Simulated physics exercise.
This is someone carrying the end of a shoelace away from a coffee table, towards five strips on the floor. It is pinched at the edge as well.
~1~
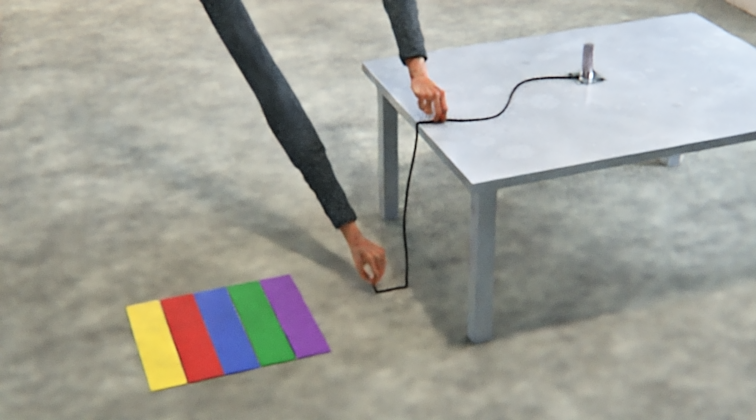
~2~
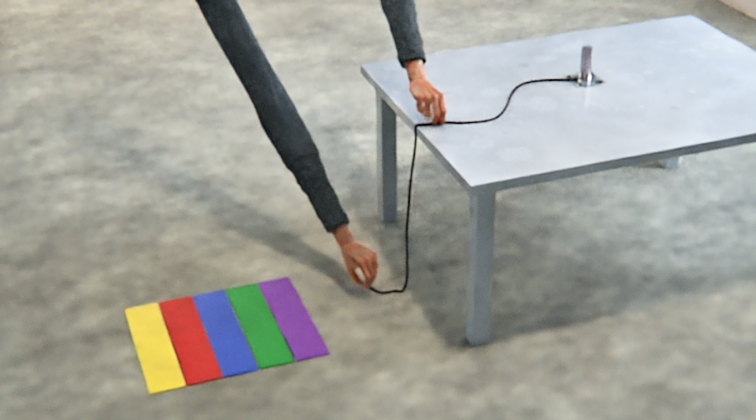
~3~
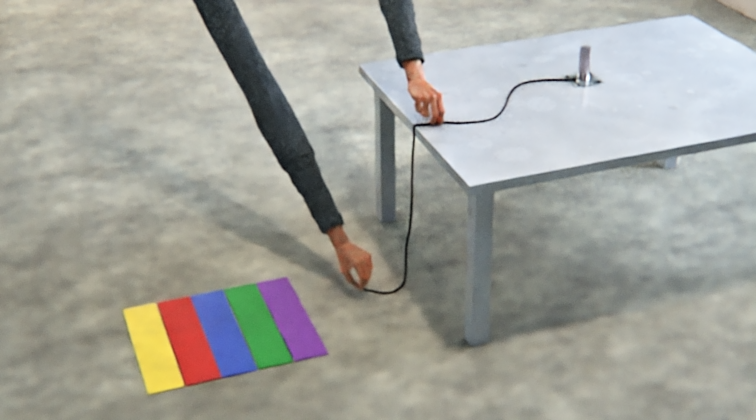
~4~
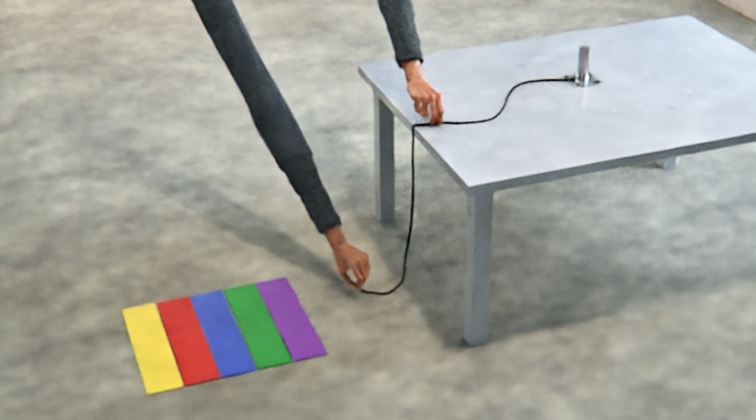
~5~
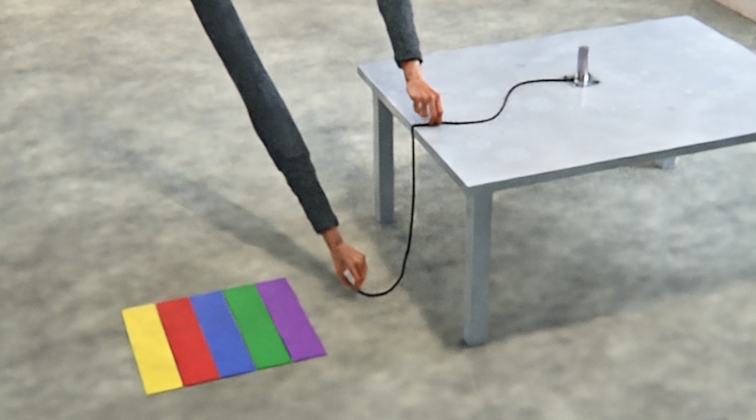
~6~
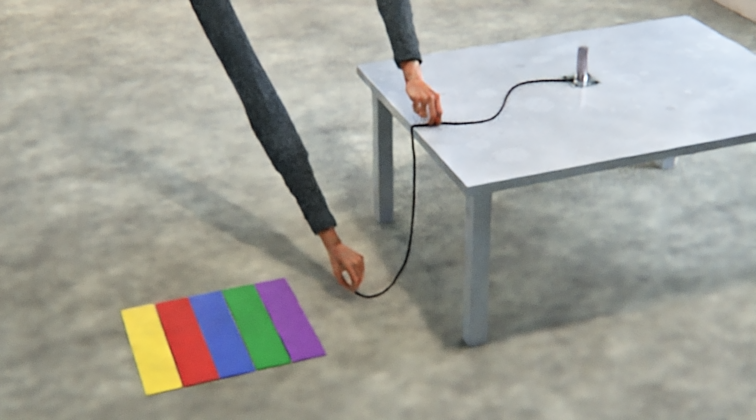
Hand drawing the end of a black cord slightly left near coloured floor strips while another hand pinches it at the table edge.
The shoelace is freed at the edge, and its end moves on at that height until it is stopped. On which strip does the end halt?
Over blue.
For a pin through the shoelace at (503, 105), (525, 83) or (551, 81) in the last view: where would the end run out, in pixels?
Try by try, around (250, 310), (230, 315) and (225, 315).
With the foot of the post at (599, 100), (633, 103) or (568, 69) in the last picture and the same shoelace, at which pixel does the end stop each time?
Near (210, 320), (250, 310) and (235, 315).
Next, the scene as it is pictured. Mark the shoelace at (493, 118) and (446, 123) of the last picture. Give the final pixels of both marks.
The first at (453, 112), the second at (410, 126).
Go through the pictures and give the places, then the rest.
End (372, 282); purple (307, 340); green (272, 347); blue (237, 355); red (201, 363); yellow (164, 371), in the first frame.
End (364, 286); shoelace through (543, 80) (509, 101) (473, 122) (415, 144) (409, 211) (407, 273), in the second frame.
End (359, 287), in the third frame.
End (356, 287); shoelace through (541, 80) (506, 101) (470, 123) (413, 145) (412, 210) (404, 273), in the fourth frame.
End (353, 288), in the fifth frame.
End (351, 289); shoelace through (540, 81) (505, 102) (469, 123) (413, 145) (414, 210) (400, 272), in the sixth frame.
Soon after, end near (281, 303); over purple.
Then, end near (244, 311); over green.
At full stretch, end near (222, 316); over blue. The end stops over the blue strip.
